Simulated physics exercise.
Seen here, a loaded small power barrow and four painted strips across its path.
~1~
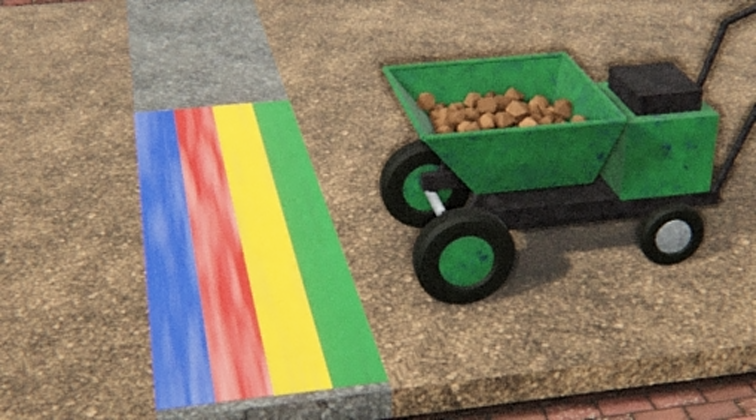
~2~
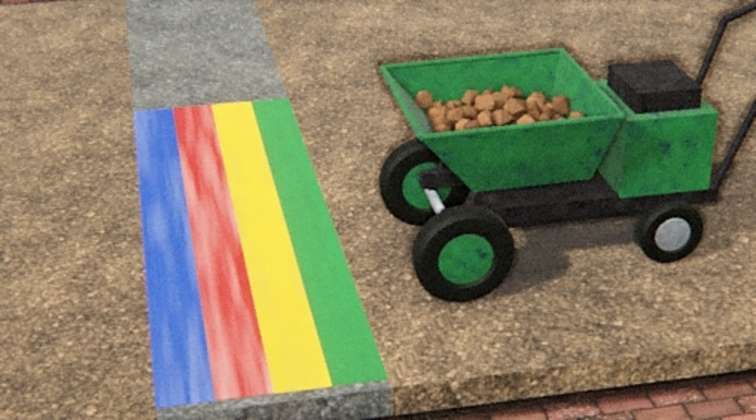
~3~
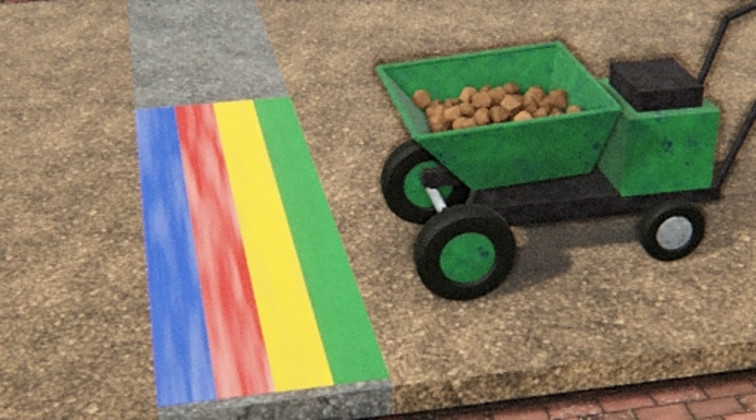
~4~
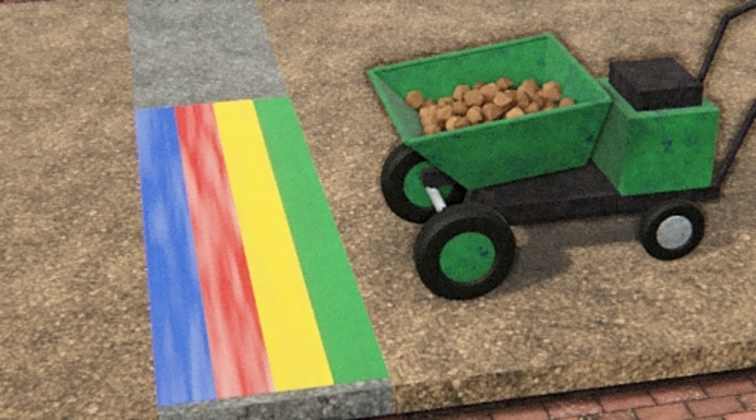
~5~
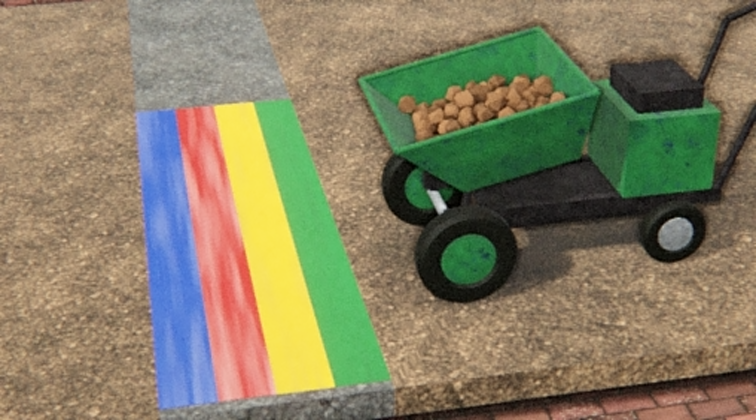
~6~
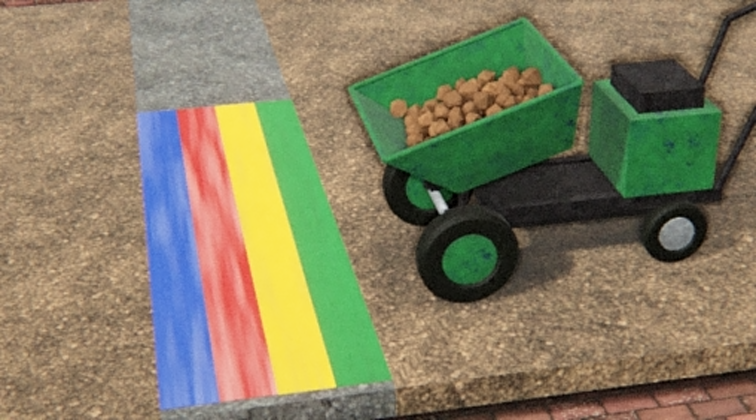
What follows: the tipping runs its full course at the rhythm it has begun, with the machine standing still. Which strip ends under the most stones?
Most covered: The yellow band.
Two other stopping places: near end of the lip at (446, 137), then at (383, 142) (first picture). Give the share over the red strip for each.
In turn 20 and 40 in a hundred.
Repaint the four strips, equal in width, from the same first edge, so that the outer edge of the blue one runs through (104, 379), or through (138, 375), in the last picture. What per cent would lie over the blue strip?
About 0 and 10 per cent.
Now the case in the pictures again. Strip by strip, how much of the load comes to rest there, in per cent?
In per cent, green strip 5, yellow strip 40, red strip 25 and blue strip 10.
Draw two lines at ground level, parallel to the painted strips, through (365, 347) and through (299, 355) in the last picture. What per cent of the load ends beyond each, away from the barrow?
The first gives 80 %, the second 60 %.
Just after the last frame, skip tipped steeply; every one in the skip.
A moment on, skip tipped right over; the larger part in the skip; just a few over the green strip; about a tenth over the yellow strip.
Further on, skip tipped right over; roughly a quarter in the skip; about a tenth over the green strip; roughly a third over the yellow strip; roughly a quarter over the red strip; about a tenth over the blue strip; about a tenth off the paint.
When it is over, skip tipped right over; about a tenth in the skip; about a tenth over the green strip; roughly a third over the yellow strip; roughly a quarter over the red strip; about a tenth over the blue strip; about a tenth off the paint.
